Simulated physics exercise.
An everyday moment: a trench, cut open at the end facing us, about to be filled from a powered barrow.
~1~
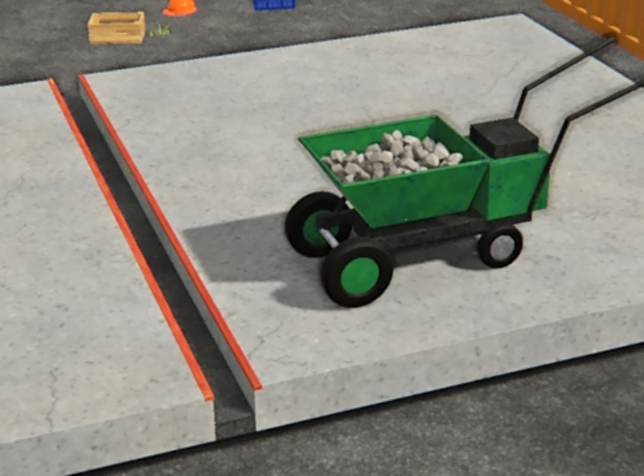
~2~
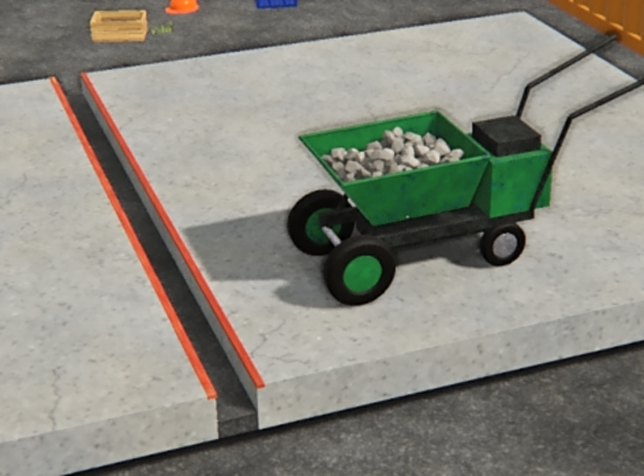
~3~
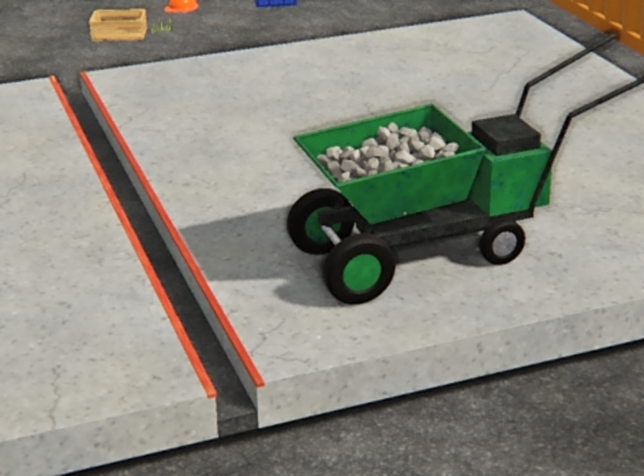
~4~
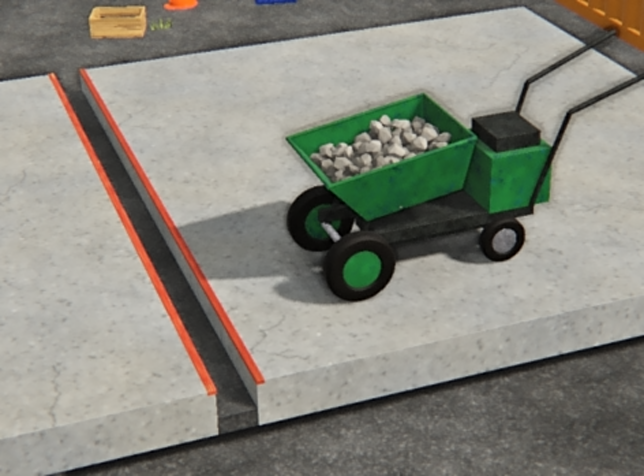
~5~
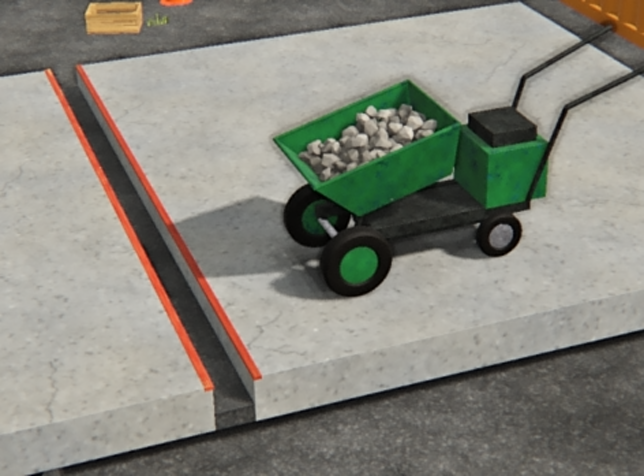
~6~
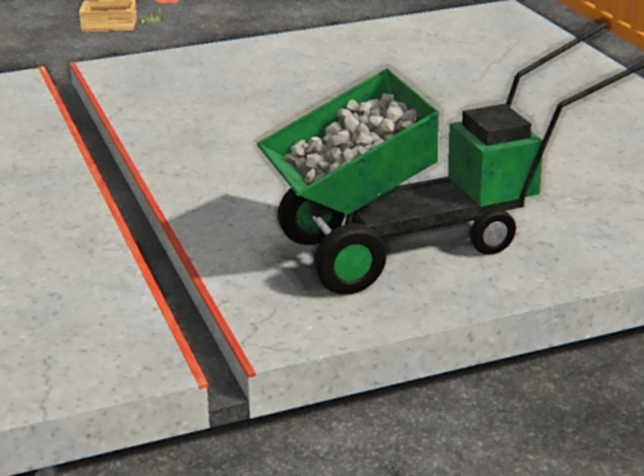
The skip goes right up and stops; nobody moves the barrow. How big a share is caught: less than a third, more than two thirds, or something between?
Between the edges lies from one third to two thirds of the load.
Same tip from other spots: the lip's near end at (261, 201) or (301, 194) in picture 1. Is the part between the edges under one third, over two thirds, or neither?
First less than a third, then between a third and two thirds.
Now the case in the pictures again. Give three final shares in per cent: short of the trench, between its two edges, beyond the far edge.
Short: 30 %, between: 55 %, beyond: 10 %.
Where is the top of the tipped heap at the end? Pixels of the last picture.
Roughly at (198, 267).
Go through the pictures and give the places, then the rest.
The first picture shows lip of the skip (342, 187), level; top of the load (386, 158), broken stones; first edge of the trench (240, 354); far edge (193, 364), the trench under half as wide as the skip, and about as deep as wide.
The second picture shows lip of the skip (343, 185), tipped barely; top of the load (408, 155).
The third picture shows lip of the skip (337, 186), tipped barely; top of the load (412, 161).
The fourth picture shows lip of the skip (329, 187), tipped a little; top of the load (411, 138).
The fifth picture shows lip of the skip (316, 188), tipped clearly; top of the load (410, 135).
The sixth picture shows lip of the skip (299, 194), tipped clearly; top of the load (391, 126); first edge of the trench (234, 342); far edge (186, 352).
Just after the last frame, skip tipped steeply; every one in the skip.
A moment on, skip tipped right over; roughly two thirds in the skip; about a tenth short of the trench; roughly a quarter in or heaped over the trench; about a tenth falling.
Further on, skip tipped right over; about a tenth in the skip; roughly a quarter short of the trench; roughly half in or heaped over the trench; about a tenth beyond it.
When it is over, skip tipped right over; about a tenth in the skip; roughly a quarter short of the trench; roughly half in or heaped over the trench; about a tenth beyond it.
